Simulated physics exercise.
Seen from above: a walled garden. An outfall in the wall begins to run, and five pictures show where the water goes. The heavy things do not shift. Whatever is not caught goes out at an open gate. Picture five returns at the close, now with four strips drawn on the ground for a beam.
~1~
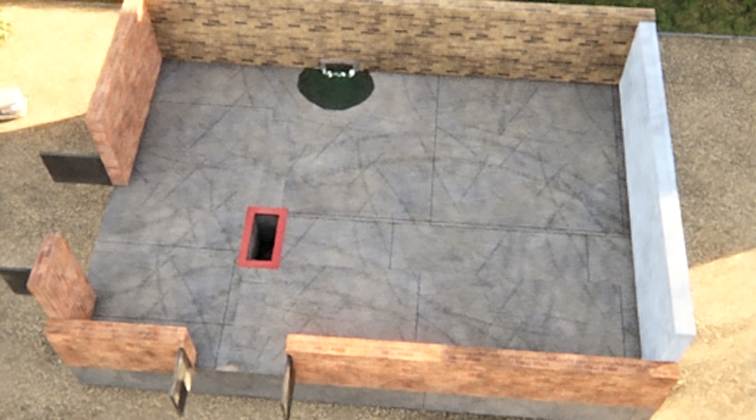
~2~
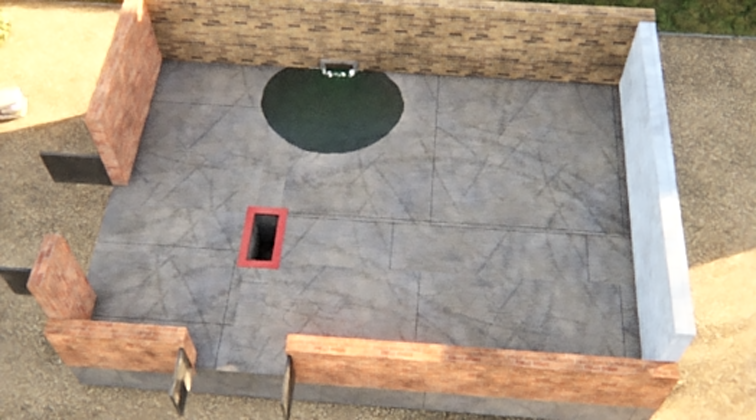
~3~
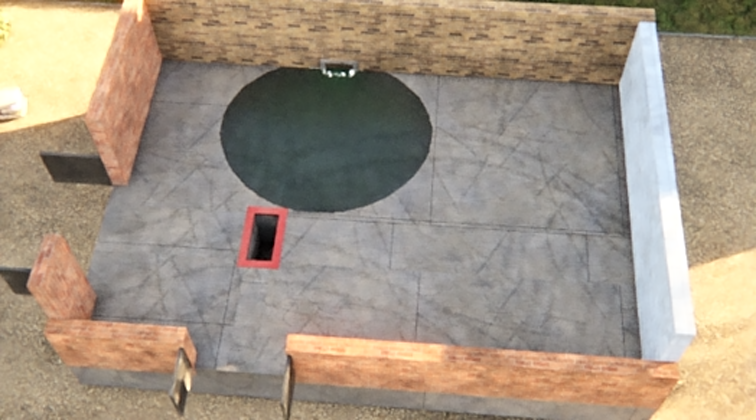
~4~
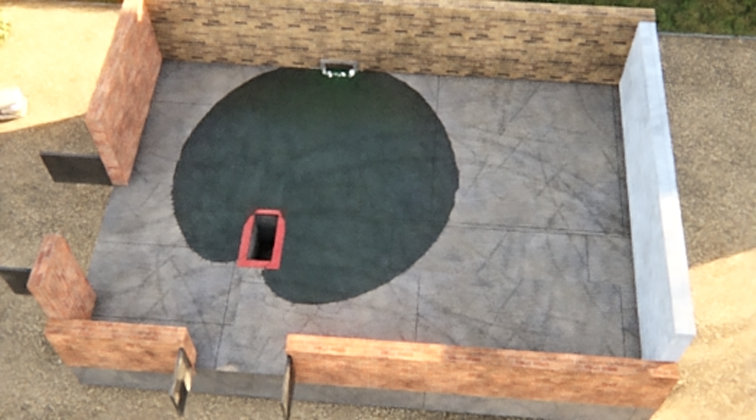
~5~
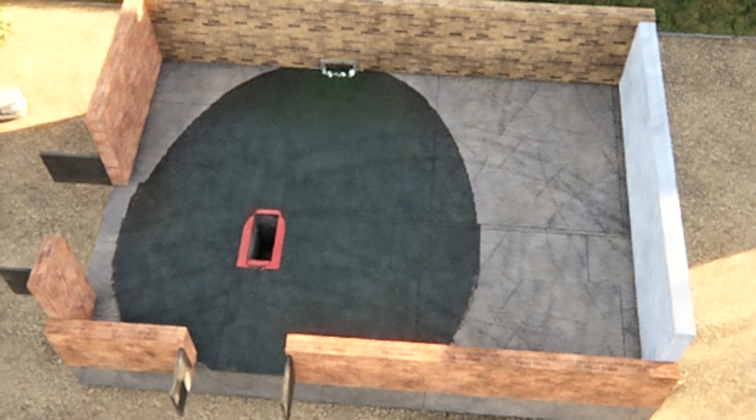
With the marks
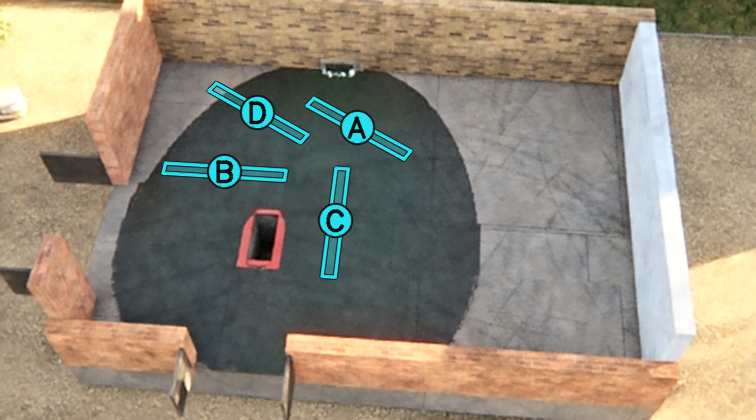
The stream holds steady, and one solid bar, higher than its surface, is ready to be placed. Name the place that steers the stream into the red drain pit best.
Choose C.
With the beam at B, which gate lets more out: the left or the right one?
The right gate.
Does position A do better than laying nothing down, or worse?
Worse.
On the marked copy, A from (310, 101) to (407, 155); B from (164, 168) to (285, 175); C from (328, 276) to (342, 168); D from (212, 87) to (304, 138).
Choosing A, about 8 % of the stream runs into the red drain pit, about 88 % out by the gates.
Choosing B, about 10 % of the stream runs into the red drain pit, about 82 % out by the gates.
Choosing C, about 23 % of the stream runs into the red drain pit, about 71 % out by the gates.
Choosing D, about 10 % of the stream runs into the red drain pit, about 80 % out by the gates.
